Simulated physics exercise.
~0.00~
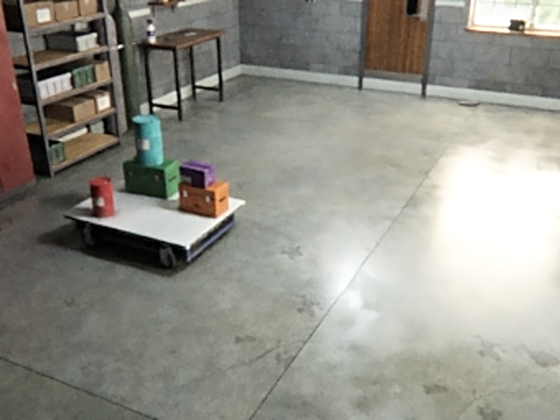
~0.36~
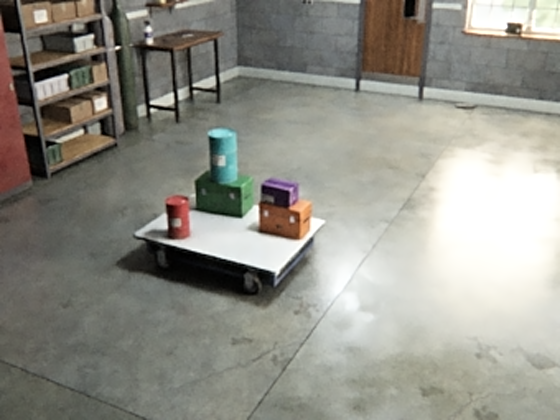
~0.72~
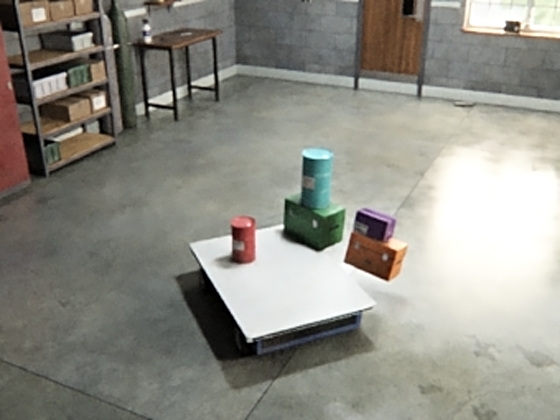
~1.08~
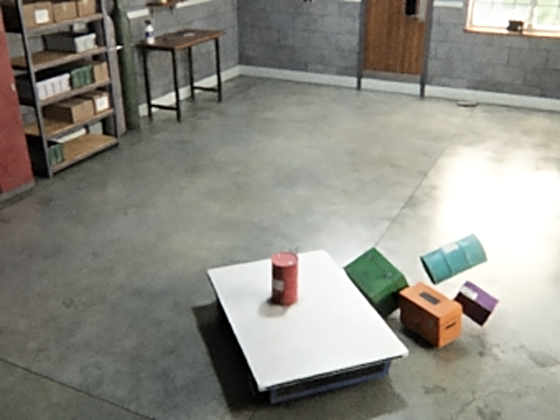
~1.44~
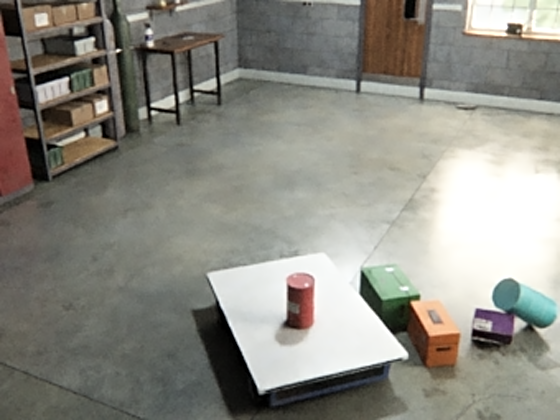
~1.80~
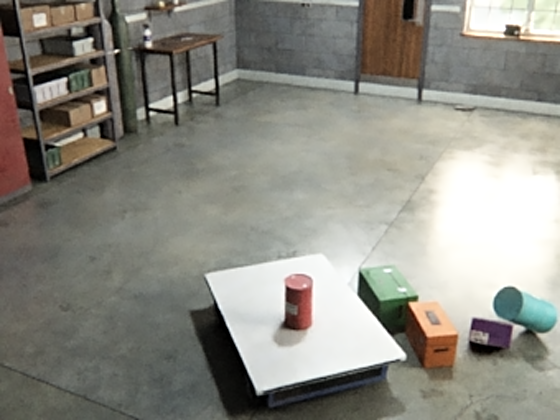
In a garage-like room, a low white cart rolled forward and turned, and the orange and green boxes, a purple one and a turquoise canister slid off its right side onto the floor, leaving only the red canister standing on the stopped cart.
